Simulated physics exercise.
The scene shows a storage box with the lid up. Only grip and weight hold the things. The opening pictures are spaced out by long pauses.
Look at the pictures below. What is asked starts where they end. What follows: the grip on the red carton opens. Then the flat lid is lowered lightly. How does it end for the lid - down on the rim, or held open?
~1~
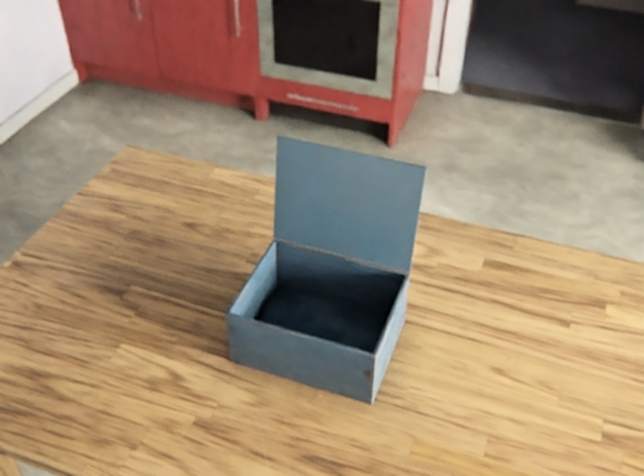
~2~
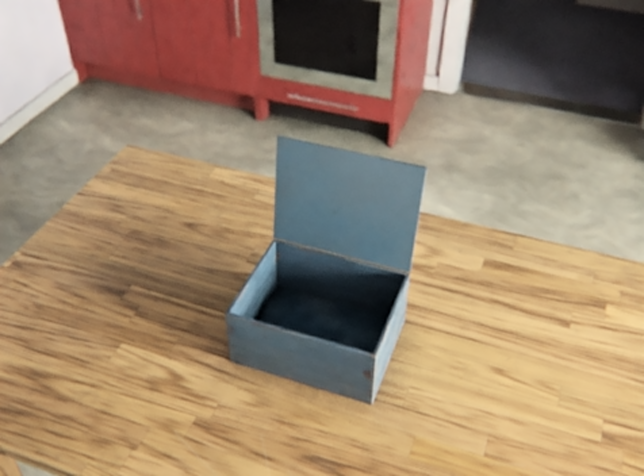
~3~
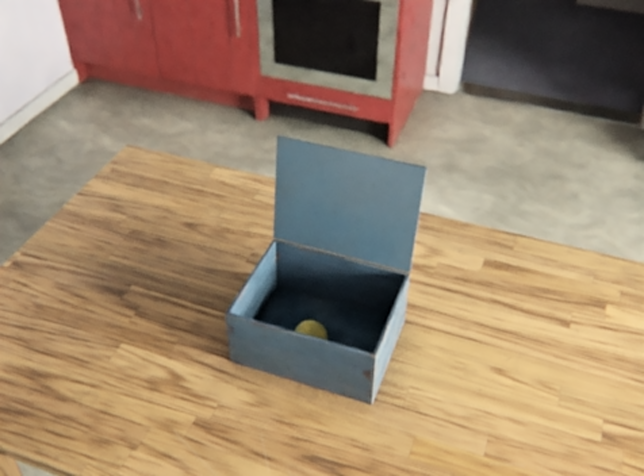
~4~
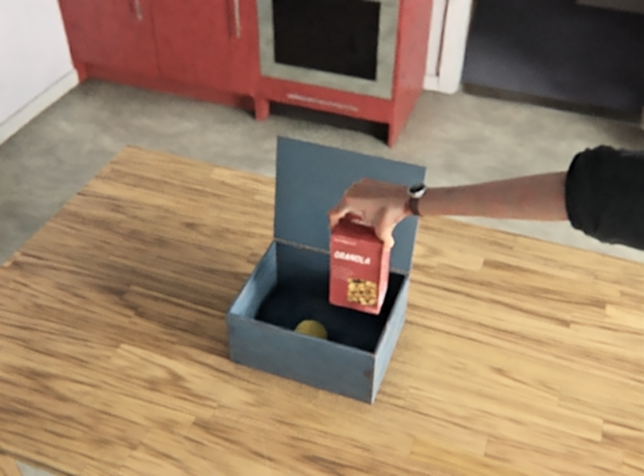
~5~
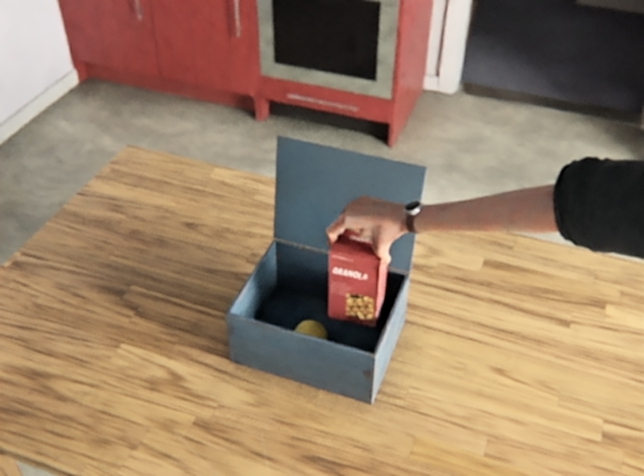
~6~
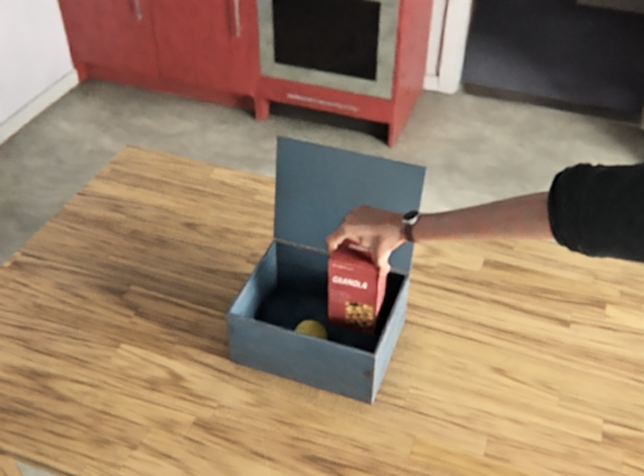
The lid is out of place.
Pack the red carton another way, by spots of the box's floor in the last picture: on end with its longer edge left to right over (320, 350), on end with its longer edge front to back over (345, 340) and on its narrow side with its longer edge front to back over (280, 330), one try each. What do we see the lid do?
Trial 1: Lid fully lowered. Trial 2: Lid propped open. Trial 3: Lid fully lowered.
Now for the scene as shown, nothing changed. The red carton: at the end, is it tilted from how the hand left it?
At the finish the red carton holds its orientation.
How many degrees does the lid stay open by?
Around 40 degrees.
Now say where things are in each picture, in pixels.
The last thing is not in view yet, in the first frame.
The last thing is not in view yet, in the second frame.
The last thing is not in view yet, in the third frame.
Still above its spot; red carton (360, 263), in the fourth frame.
Still above its spot; red carton (358, 278), in the fifth frame.
In place under the hand; red carton (357, 287), in the sixth frame.
Then, 0.40 s past the last view, red carton displaced about its own width near (359, 310); yellow lemon displaced a little.
Then, 1.30 s past the last view, lid 78° above the rim; red carton displaced about its own width near (358, 310); yellow lemon displaced about its own width.
Then, 1.80 s past the last view, lid 43° above the rim; red carton displaced about its own width near (358, 310); yellow lemon displaced about its own width.
Finally, lid 38° above the rim; moved from the start, red carton and yellow lemon. Final places as the last picture's camera would see them, red carton near (357, 311).
